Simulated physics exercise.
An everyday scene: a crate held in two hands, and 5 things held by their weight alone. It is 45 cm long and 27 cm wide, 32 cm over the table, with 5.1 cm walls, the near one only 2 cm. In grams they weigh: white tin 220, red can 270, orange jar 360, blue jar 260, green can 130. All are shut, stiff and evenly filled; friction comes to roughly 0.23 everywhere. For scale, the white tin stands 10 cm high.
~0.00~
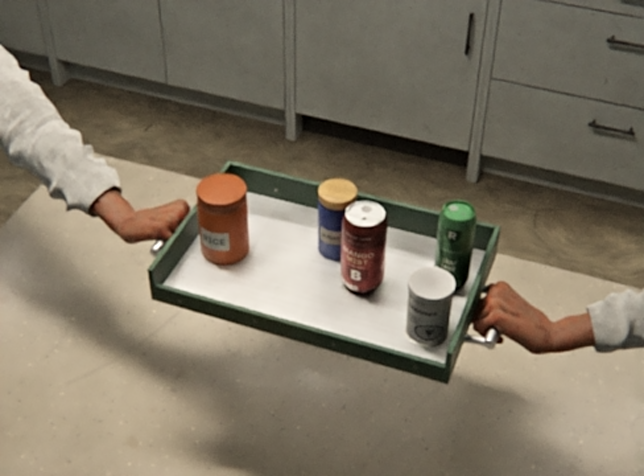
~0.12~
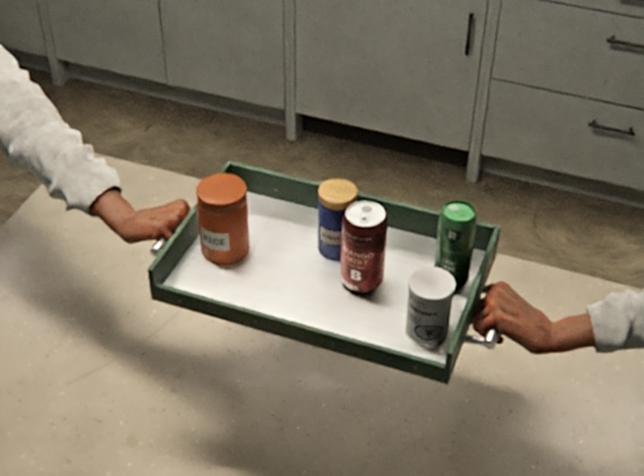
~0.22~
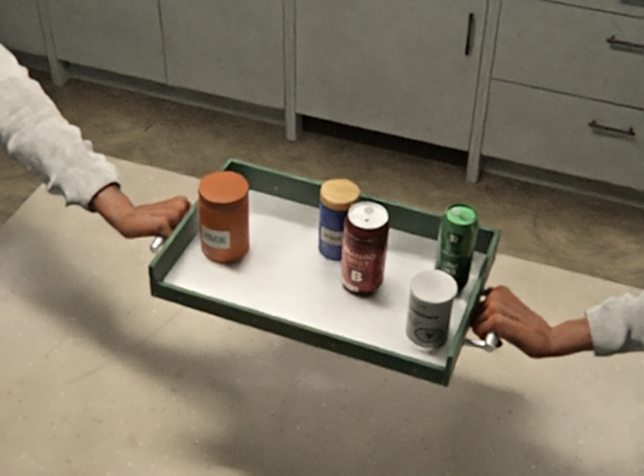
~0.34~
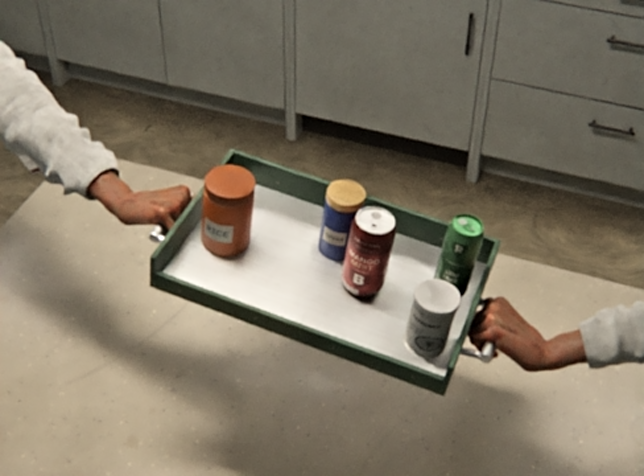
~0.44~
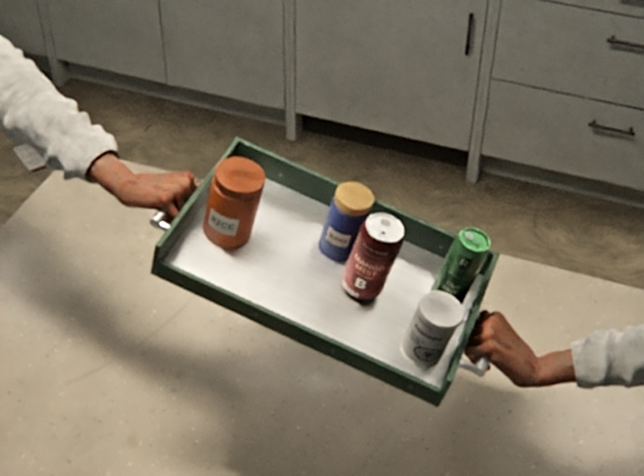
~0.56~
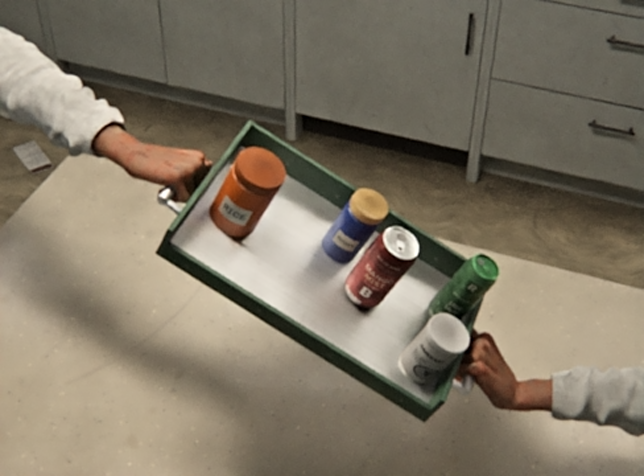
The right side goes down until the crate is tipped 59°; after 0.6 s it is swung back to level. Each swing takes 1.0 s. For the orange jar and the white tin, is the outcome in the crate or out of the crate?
The orange jar gets tipped out, the white tin is still inside.
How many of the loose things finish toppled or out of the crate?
That comes to 4.
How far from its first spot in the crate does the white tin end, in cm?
About 4 cm.
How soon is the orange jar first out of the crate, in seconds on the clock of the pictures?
At about 1.3 s.
By 0.96 s, crate at 57°, right side down; orange jar rocked 19° off its seat near (405, 327); white tin 3 cm from its spot near (396, 396); red can rocked 21° off its seat.
By 1.76 s, crate at 59°, right side down; red can, orange jar, blue jar and green can now out of the crate; white tin 4 cm from its spot near (391, 403).
By 2.26 s, crate at 23°, right side down; white tin 4 cm from its spot near (430, 364).
When it is over (3.2 s), out of the crate, red can, orange jar, blue jar and green can; the last one within 5 cm of the start. In the last view, white tin near (432, 326).
